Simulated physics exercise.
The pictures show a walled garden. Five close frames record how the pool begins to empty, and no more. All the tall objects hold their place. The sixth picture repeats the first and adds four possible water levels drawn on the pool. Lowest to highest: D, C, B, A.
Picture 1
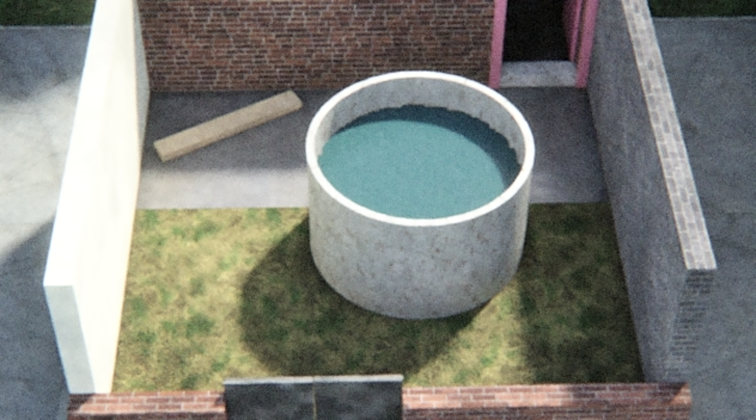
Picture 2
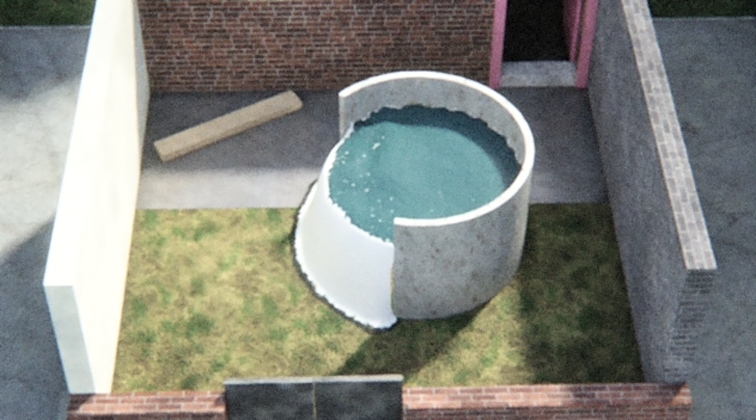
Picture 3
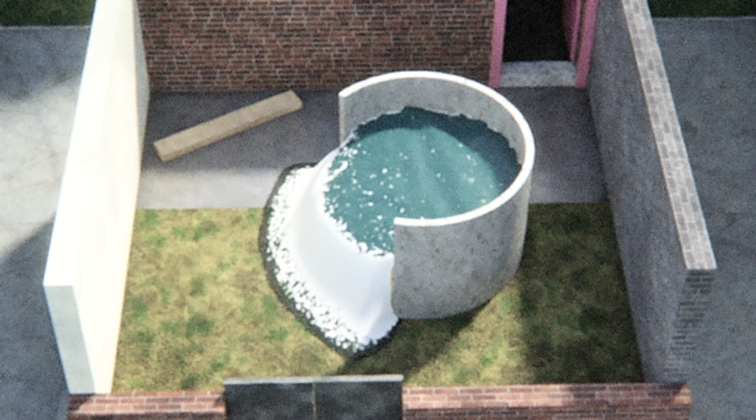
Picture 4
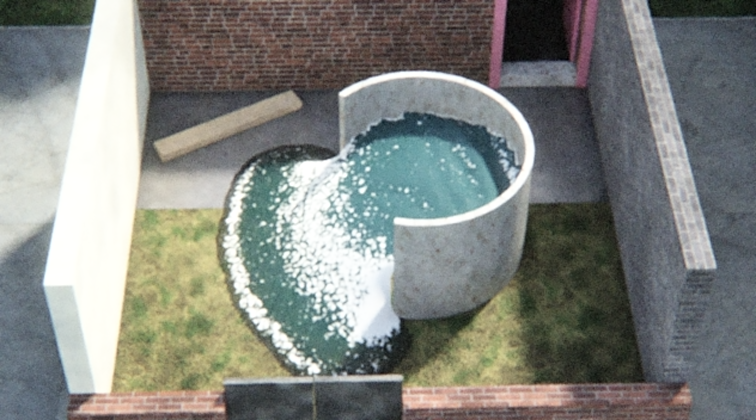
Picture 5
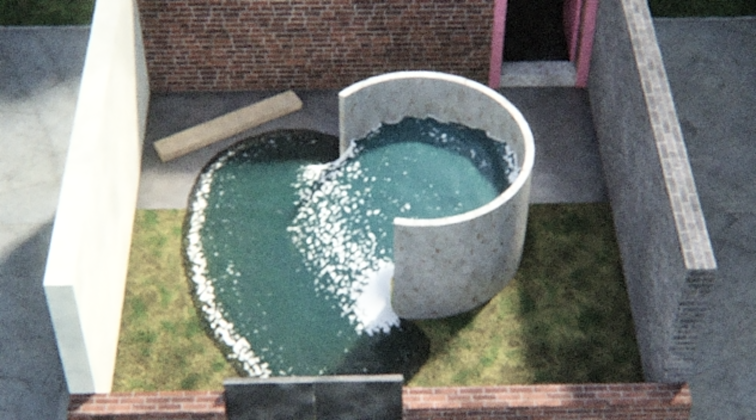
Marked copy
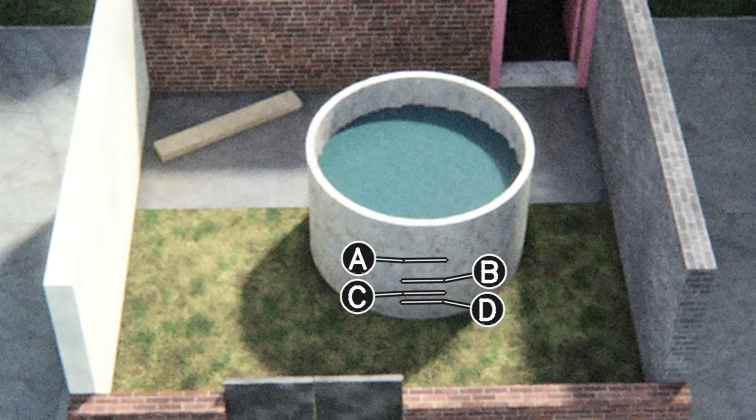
In a walled garden, a round pool's left side opens and water spreads across the grass.
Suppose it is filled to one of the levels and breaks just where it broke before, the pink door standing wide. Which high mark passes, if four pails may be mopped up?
The limit is A.
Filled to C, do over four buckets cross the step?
No, that is safe.
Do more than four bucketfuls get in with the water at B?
No, not at all.
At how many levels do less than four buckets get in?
All four.
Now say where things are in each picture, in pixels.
Water in the pool at rest, its middle at (419, 172); foot of the pink doorway at (538, 86); shut gate at (314, 385), in the first picture.
In the second picture, 3 % of the ground under water, visible out to (375, 322).
In the third picture, 8 % of the ground under water, visible out to (358, 347).
In the fourth picture, 17 % of the ground under water, visible out to (278, 151).
In the fifth picture, 27 % of the ground under water, visible out to (246, 144).
In white, A at (424, 260); B at (423, 280); C at (423, 293); D at (422, 301); from the bottom up D, C, B, A.
Choosing A, a bucket or two gets in.
Choosing B, nothing gets over.
Choosing C, nothing gets over.
Choosing D, nothing gets over.
